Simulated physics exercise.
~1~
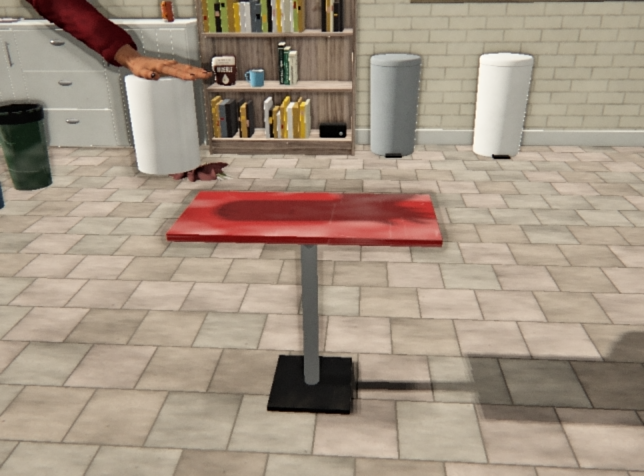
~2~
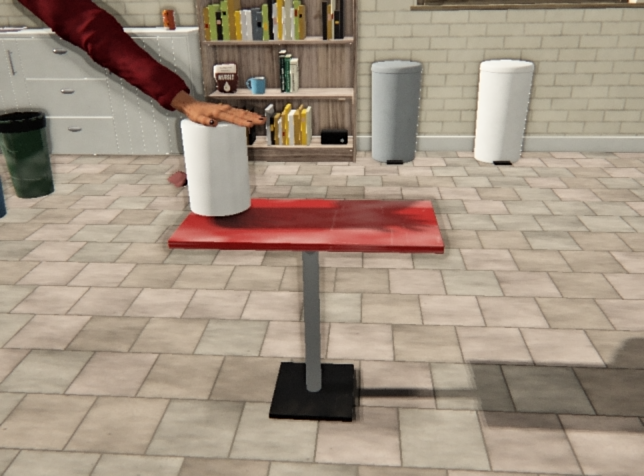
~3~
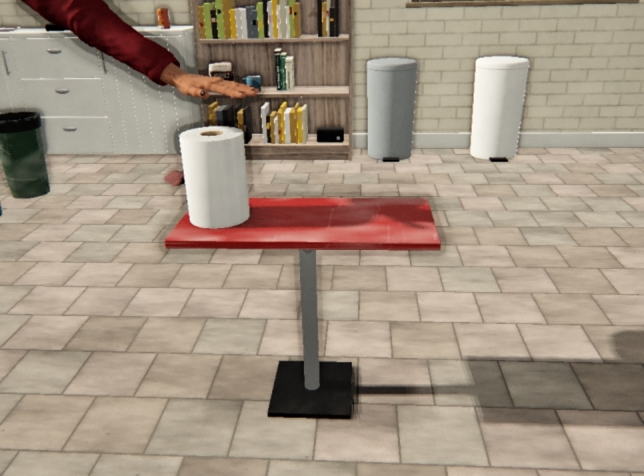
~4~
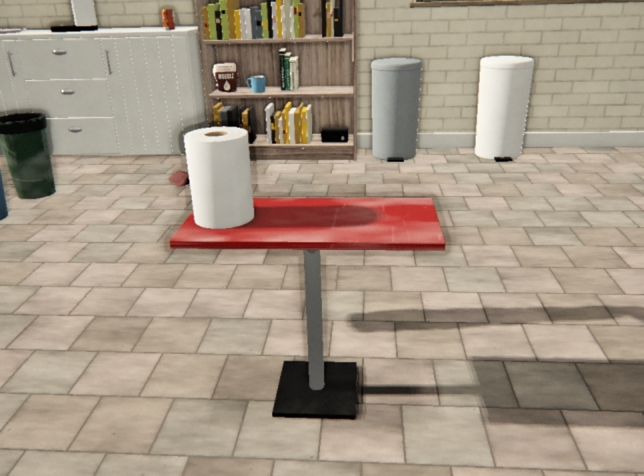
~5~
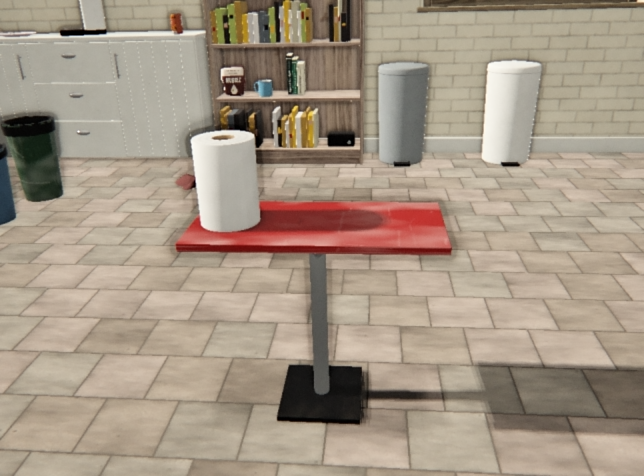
The footage shows a hand in a dark red sleeve lowering a white paper roll onto the left end of a narrow red stand, then letting go and drawing back out of view. The roll stays upright and the stand holds steady.
